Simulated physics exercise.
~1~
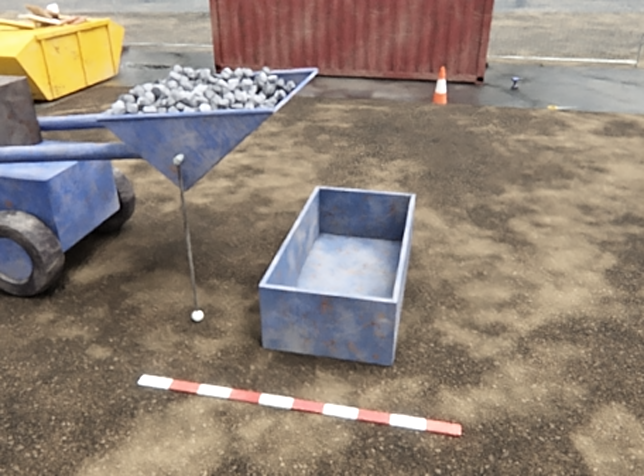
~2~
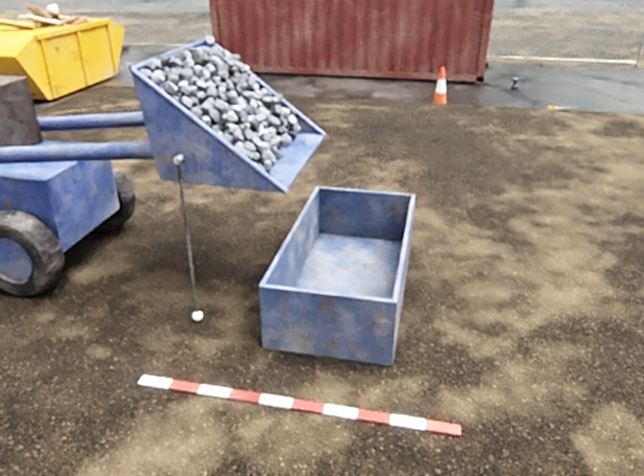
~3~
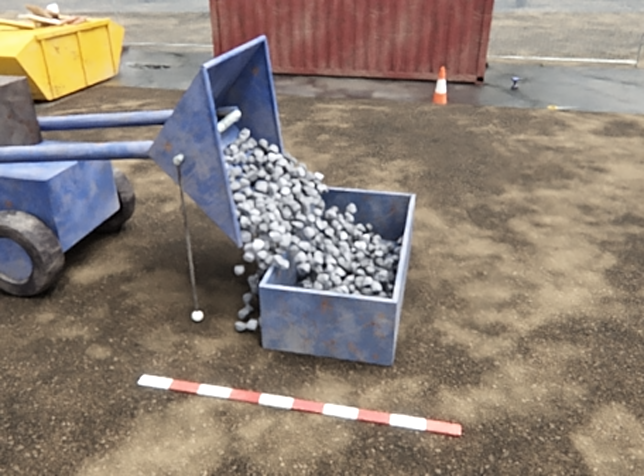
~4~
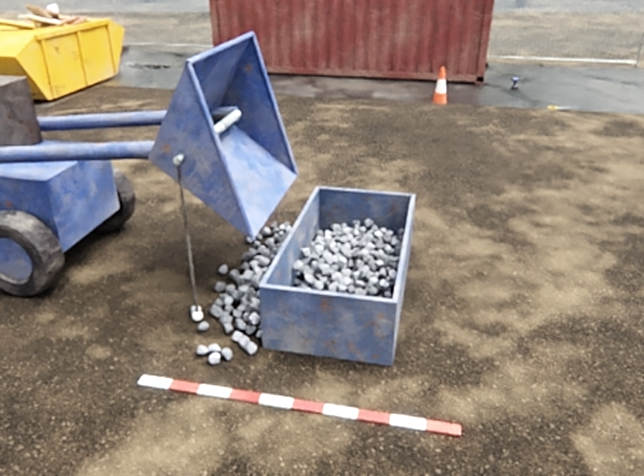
The footage shows a blue loader tilting its raised bucket of grey stones forward, spilling them toward an open blue bin on the ground. The bucket then tips partway back, nearly empty, with most stones inside the bin and the rest scattered on the ground beside its left side.
